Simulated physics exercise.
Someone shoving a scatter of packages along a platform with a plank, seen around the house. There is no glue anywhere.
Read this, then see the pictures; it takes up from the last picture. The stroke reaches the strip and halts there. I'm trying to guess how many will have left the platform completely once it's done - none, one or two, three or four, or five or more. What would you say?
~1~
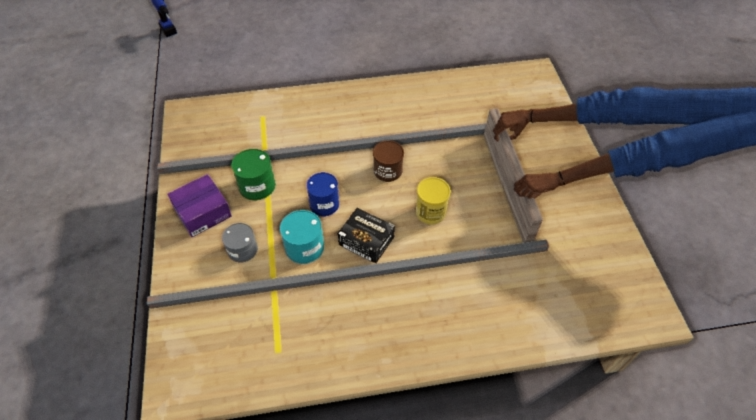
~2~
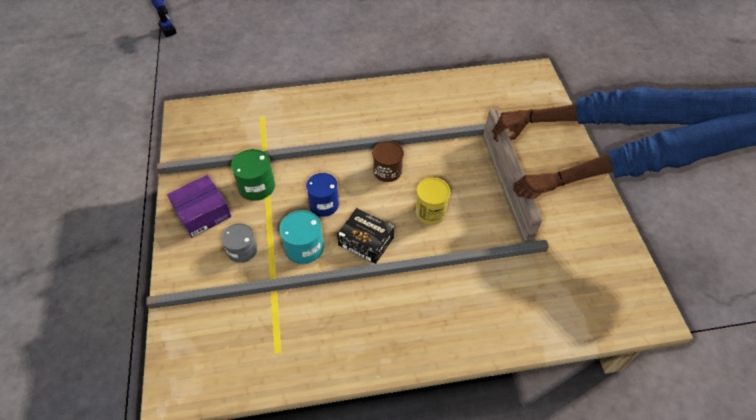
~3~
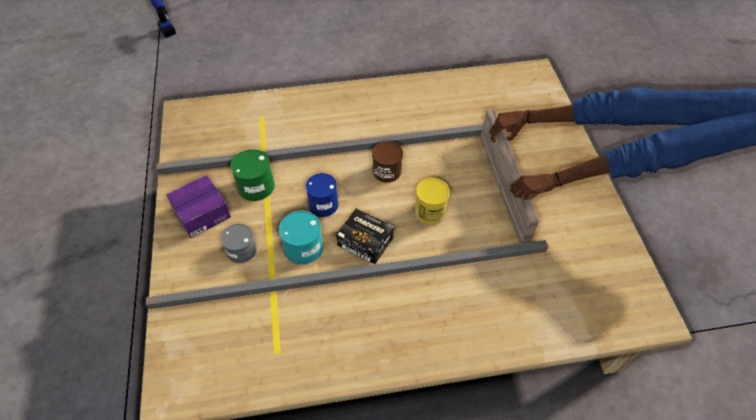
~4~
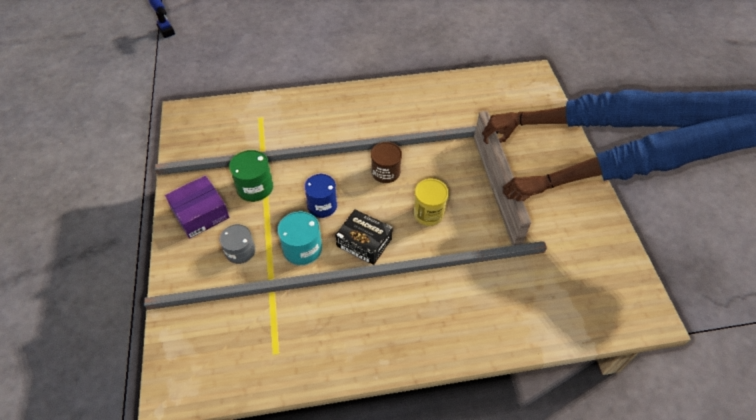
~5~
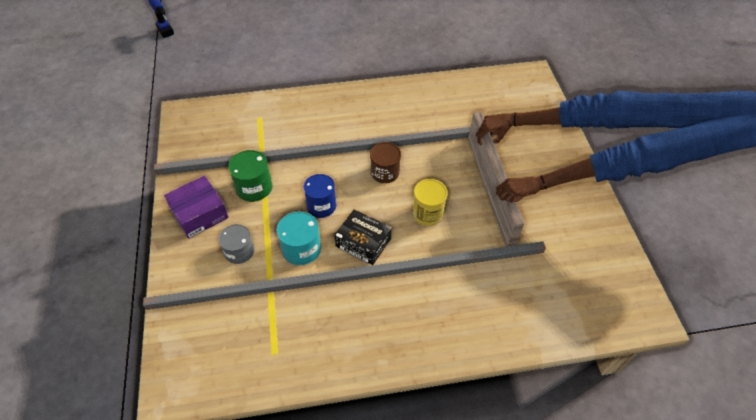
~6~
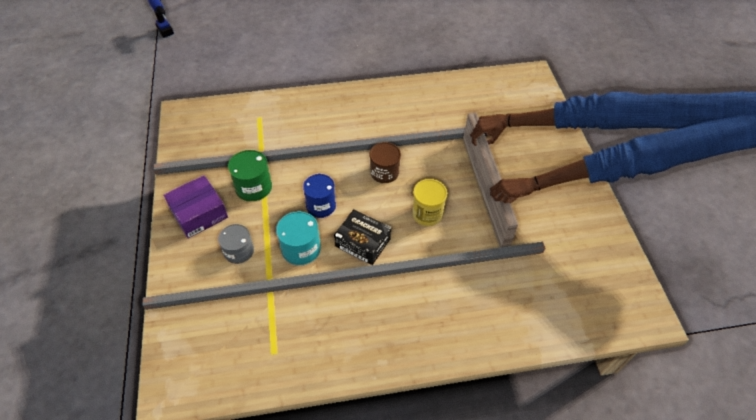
I would say none leave it.
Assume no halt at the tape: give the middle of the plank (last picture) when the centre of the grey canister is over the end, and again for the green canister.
With the grey canister it sits around (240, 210), with the green canister around (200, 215).
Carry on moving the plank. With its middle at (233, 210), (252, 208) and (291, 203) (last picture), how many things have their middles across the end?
Going through the three positions, you'd get 1, 0 and 0.
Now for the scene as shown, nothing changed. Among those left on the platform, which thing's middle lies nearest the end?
Grey canister.
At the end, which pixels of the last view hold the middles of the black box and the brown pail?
They end up close to (245, 265) and (246, 178).
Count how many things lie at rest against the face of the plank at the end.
It's 4.
Early on, none off yet; purple box at rest near (196, 206); grey canister at rest near (237, 244); green canister at rest near (251, 176).
A while later, none off yet; purple box at rest near (196, 206); grey canister travelled about its own width near (212, 245); green canister at rest near (251, 176).
Finally, the number that fall off is zero.
